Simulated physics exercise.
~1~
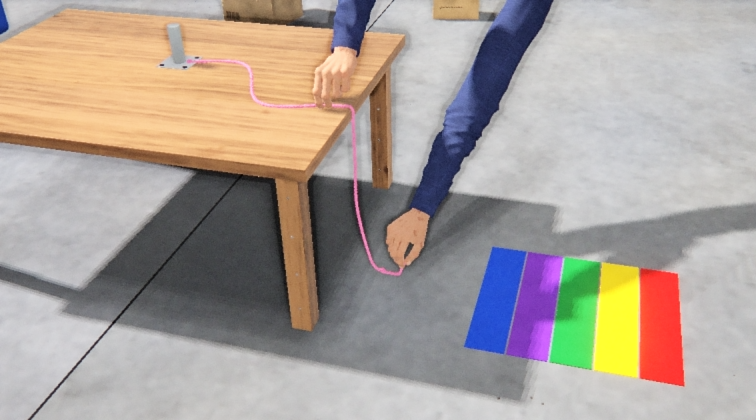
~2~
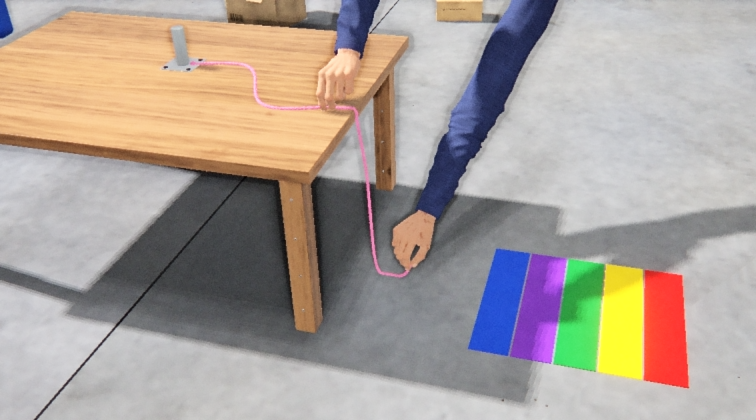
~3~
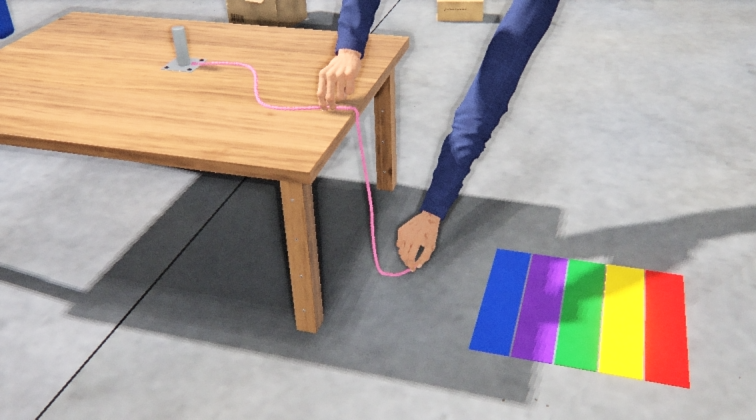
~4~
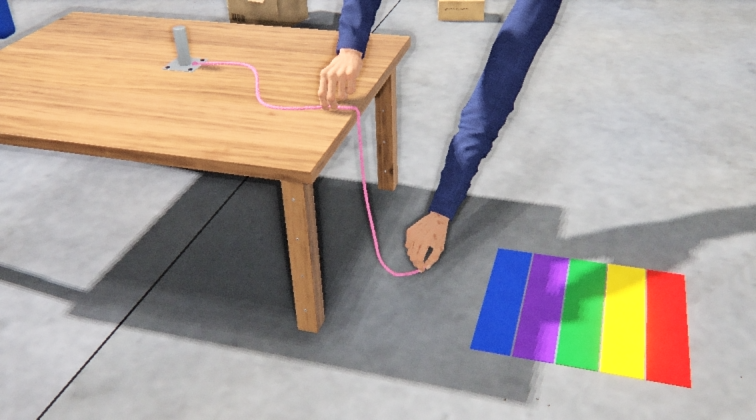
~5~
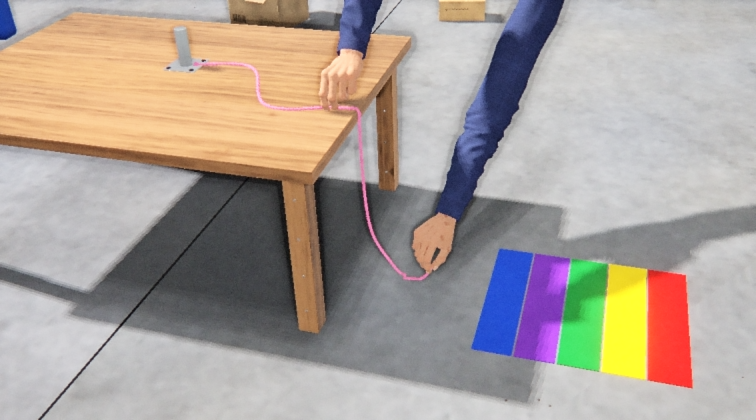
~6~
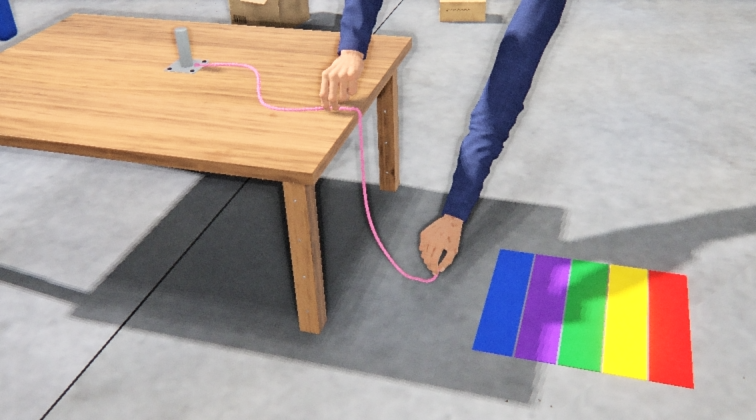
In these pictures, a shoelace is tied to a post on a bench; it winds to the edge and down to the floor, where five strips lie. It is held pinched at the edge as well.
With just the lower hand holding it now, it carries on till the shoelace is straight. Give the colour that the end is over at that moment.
The end is over green.
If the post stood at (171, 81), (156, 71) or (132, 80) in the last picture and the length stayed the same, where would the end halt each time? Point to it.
Try by try: (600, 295), (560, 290) and (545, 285).
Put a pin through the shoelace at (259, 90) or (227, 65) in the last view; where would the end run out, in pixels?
(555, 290) and (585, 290).
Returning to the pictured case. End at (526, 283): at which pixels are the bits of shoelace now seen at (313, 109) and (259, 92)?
One is near (360, 110), the other near (294, 89).
A little later, end near (526, 283); over blue.
Next, end near (565, 289); over purple.
When it is tight, end near (588, 293); over green. It gets as far as the green strip.
